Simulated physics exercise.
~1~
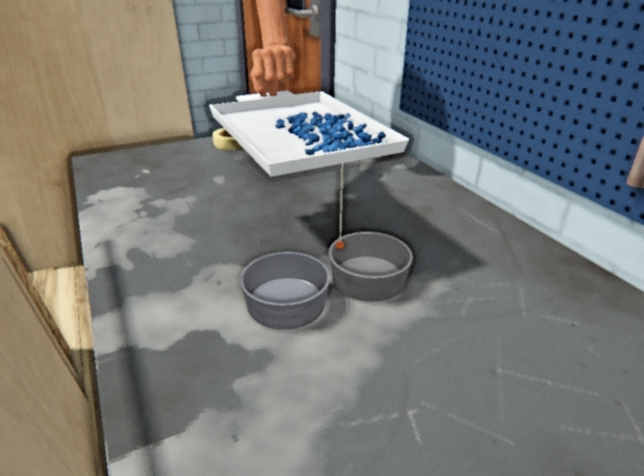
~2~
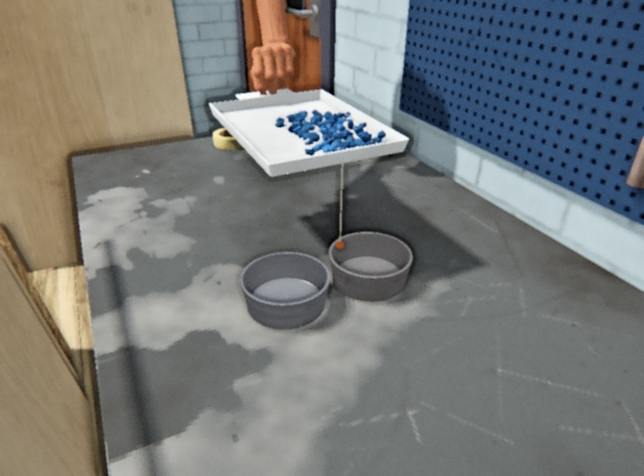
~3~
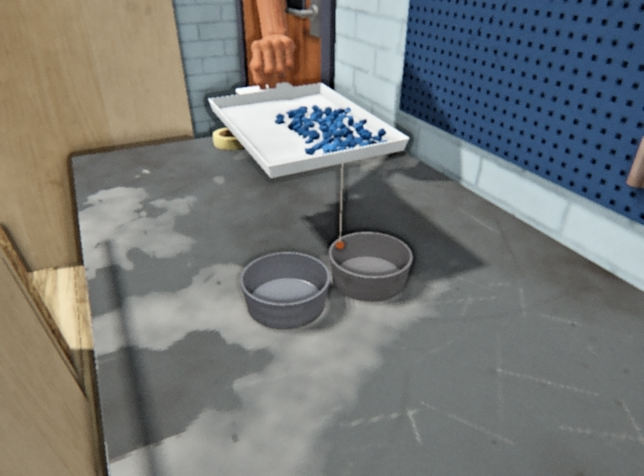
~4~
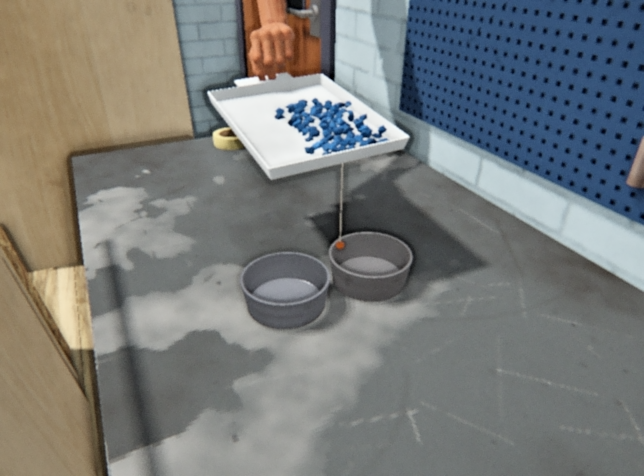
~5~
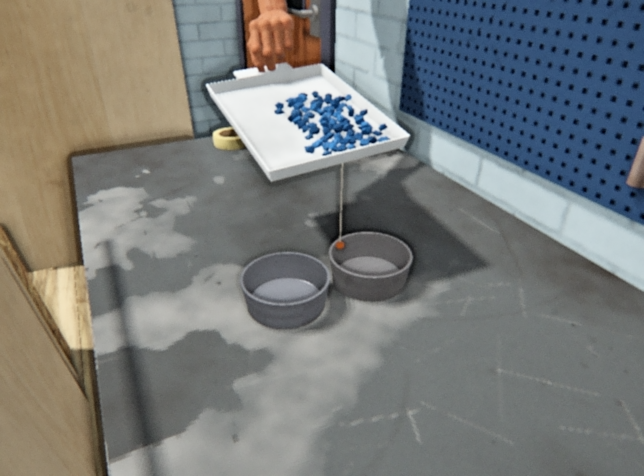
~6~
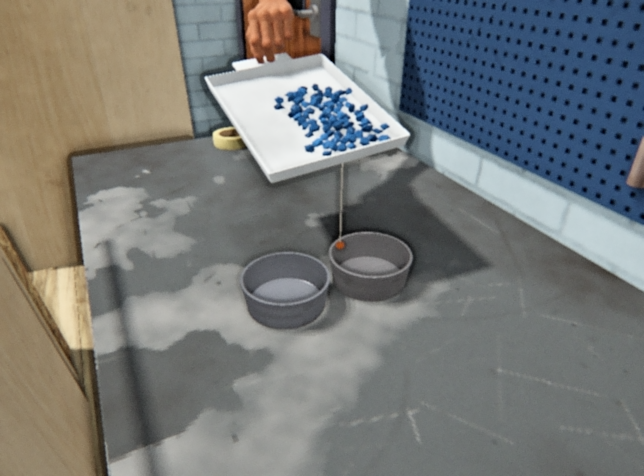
At first, a hand holds a white tray of small blue stones almost level above two grey dishes on a table, a bead hanging on a thread beneath it. Then the hand raises the far end, gradually steepening the tray, and its front edge dips slightly toward the left corner while the stones stay bunched.
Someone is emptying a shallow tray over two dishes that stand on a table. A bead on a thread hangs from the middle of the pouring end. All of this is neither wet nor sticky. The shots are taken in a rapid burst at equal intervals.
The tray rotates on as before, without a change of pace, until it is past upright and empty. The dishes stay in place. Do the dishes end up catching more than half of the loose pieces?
Yes.
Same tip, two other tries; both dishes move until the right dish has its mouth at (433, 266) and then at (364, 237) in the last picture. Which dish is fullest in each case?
The left of the pair the first time, the left of the pair the second.
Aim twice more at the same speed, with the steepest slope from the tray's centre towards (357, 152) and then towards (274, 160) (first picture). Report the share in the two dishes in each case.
The first try would leave around 60 per cent there, the second around 90 per cent.
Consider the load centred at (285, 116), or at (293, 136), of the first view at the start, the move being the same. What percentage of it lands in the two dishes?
Estimate: 90 % first, 90 % second.
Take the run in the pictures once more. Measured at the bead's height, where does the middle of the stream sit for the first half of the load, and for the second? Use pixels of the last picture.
Near (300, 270) to start, and near (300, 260) afterwards.
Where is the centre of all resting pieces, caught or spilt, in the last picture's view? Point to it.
Near (293, 302).
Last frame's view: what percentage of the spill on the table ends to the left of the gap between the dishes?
Share to the left: Near 20 per cent.
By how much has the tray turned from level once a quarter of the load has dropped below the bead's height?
It is at around 100 degrees by then.
Soon, tray tipped steeply; nearly all on the tray; a stray few in the air.
A while on, tray tipped right over; most on the tray; a small part in the left dish; a stray few in the air.
Towards the end, tray tipped past a quarter turn; most in the left dish; about a quarter outside both.
Finally, tray tipped past a quarter turn; most in the left dish; none in the right dish; about a quarter outside both.
